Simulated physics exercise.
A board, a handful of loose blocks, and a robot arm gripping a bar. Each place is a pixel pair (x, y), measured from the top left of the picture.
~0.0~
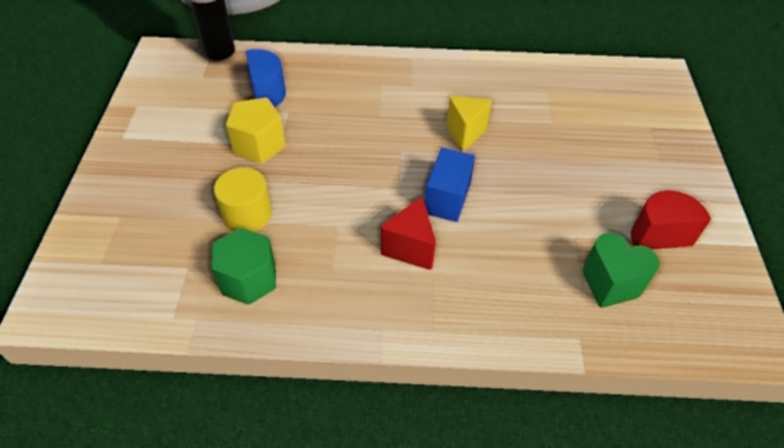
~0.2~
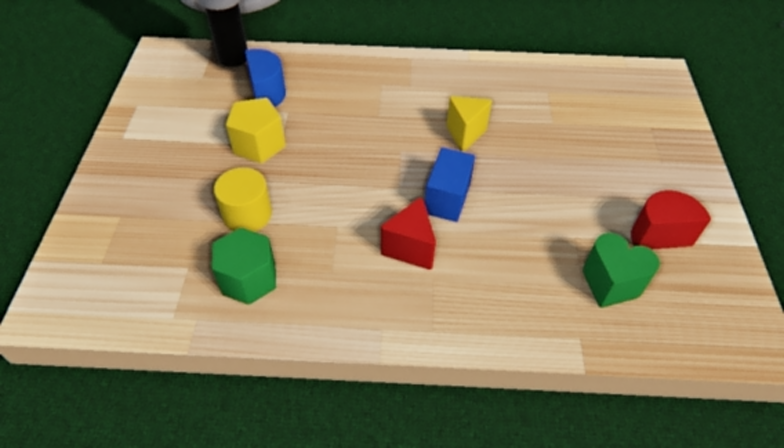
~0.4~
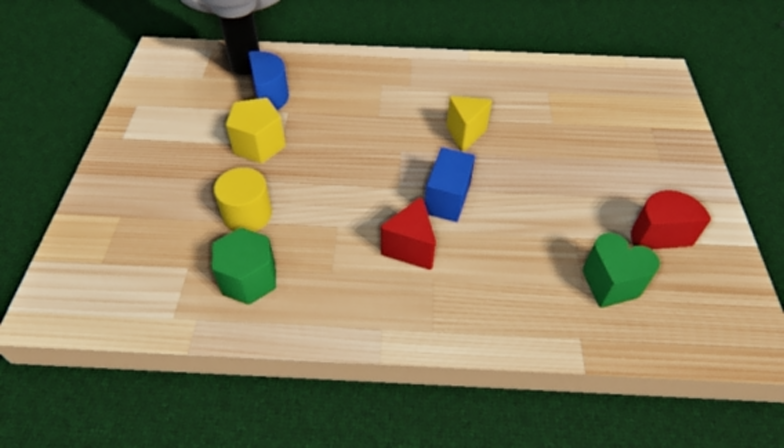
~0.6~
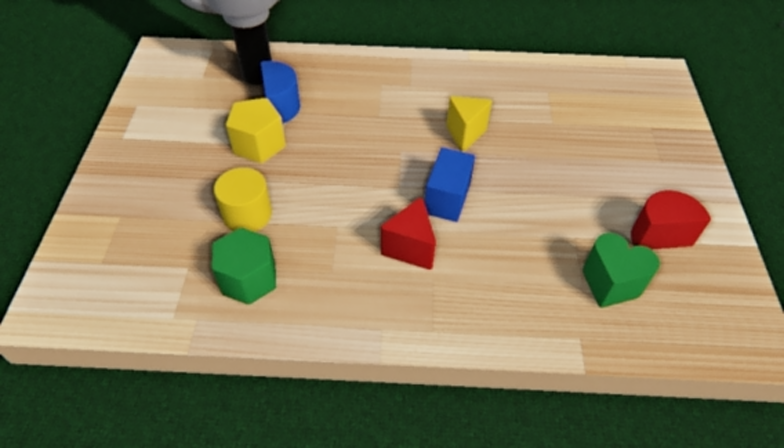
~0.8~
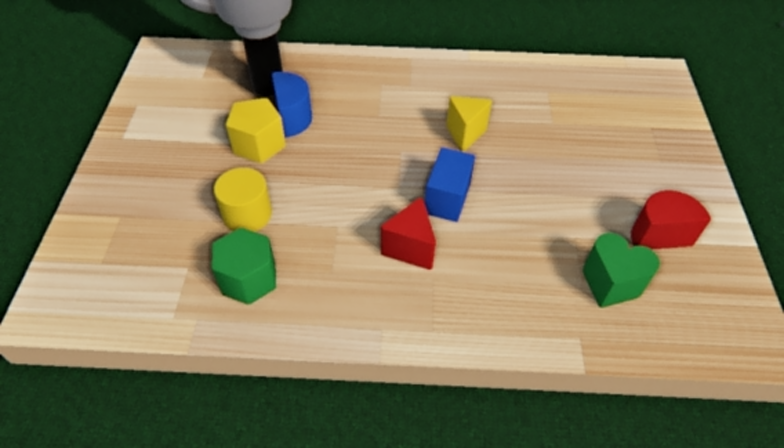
In the video, a robot arm moves a black bar toward a blue half-round block on a wooden board, then pushes the block a short way down and to the right, past a yellow pentagon, while the other coloured blocks stay still.
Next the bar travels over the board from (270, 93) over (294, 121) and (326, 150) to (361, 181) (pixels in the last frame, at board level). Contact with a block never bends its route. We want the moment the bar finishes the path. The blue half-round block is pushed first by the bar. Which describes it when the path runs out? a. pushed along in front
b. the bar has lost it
The correct letter is a.
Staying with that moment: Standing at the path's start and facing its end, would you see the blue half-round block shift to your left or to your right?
To the path's left.
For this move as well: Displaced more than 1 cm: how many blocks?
I expect just one block to be moved by more than 1 cm.
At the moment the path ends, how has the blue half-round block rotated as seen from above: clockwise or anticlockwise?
Seen from above, counterclockwise.
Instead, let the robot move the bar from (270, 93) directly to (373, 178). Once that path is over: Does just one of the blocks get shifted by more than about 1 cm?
Going by the path, yes.
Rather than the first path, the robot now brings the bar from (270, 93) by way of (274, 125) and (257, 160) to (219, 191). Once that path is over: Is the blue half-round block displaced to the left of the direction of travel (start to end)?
I expect so.
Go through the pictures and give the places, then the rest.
Bar tip at (220, 51); block tops, yellow pentagon at (253, 115); blue half-round block at (263, 63), in the first picture.
Bar at (234, 58); blocks unchanged, in the second picture.
Bar at (247, 66); blue half-round block at (266, 66), in the third picture.
Bar at (258, 75); blue half-round block at (277, 76), in the fourth picture.
Bar at (269, 86); yellow pentagon at (253, 115); blue half-round block at (289, 88), in the fifth picture.
What follows on the original path. One third of the way, bar at (294, 115); blue half-round block at (321, 117).
Two thirds of the way, bar at (326, 144); blue half-round block at (361, 146), turned 15° anticlockwise.
At the end, bar at (361, 174); yellow pentagon in place; blue half-round block at (405, 171), turned 35° anticlockwise.
